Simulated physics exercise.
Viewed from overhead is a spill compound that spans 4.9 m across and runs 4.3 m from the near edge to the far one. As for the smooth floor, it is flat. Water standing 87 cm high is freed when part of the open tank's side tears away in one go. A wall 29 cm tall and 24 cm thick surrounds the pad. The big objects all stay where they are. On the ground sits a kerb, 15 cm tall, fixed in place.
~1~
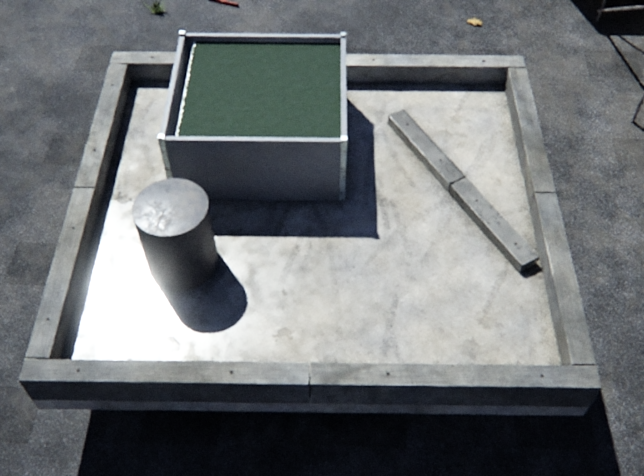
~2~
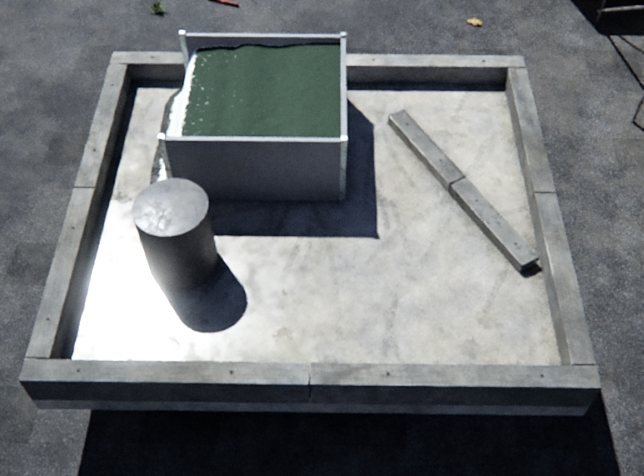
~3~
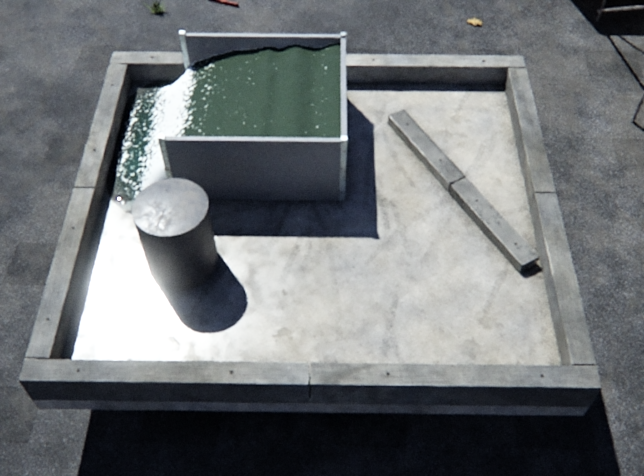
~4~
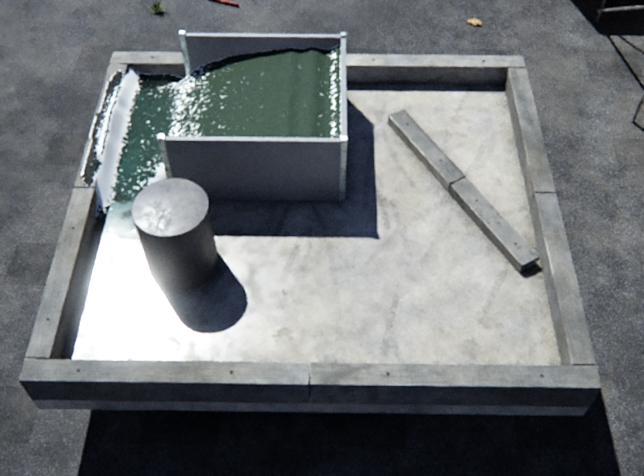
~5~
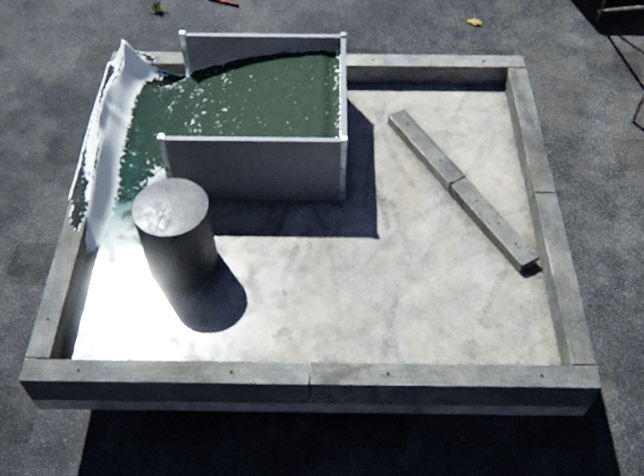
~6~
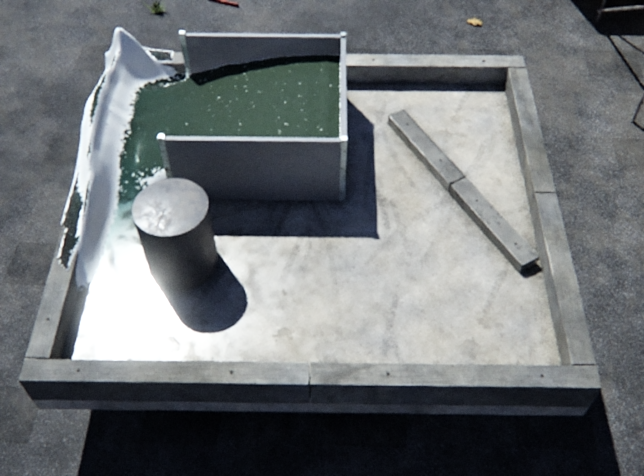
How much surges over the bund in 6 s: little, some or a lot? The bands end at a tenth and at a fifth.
It loses above a fifth of the water.
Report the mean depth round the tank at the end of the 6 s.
Roughly 8 centimetres.
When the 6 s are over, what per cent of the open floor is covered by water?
Wet share: About 95 %.
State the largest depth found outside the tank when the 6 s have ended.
Up to some 22 cm.
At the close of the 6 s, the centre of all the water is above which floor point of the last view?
Roughly (297, 201) in the last picture.
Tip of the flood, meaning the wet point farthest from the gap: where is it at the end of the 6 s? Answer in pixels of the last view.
I'd mark it close to (561, 378).
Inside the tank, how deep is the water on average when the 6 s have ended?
Some 15 cm on average.
A moment later water covers 20 % of the floor and is deepest (69 cm) near (132, 88); 10 % is over the wall.
Soon after water covers 25 % of the floor and is deepest (60 cm) near (132, 88); 18 % is over the wall.
Next water covers 45 % of the floor and is deepest (37 cm) near (79, 372); 30 % is over the wall.
Later on water covers 70 % of the floor and is deepest (22 cm) near (64, 355); 32 % is over the wall.
At the end water covers 75 % of the floor and is deepest (22 cm) near (132, 88); 32 % is over the wall.
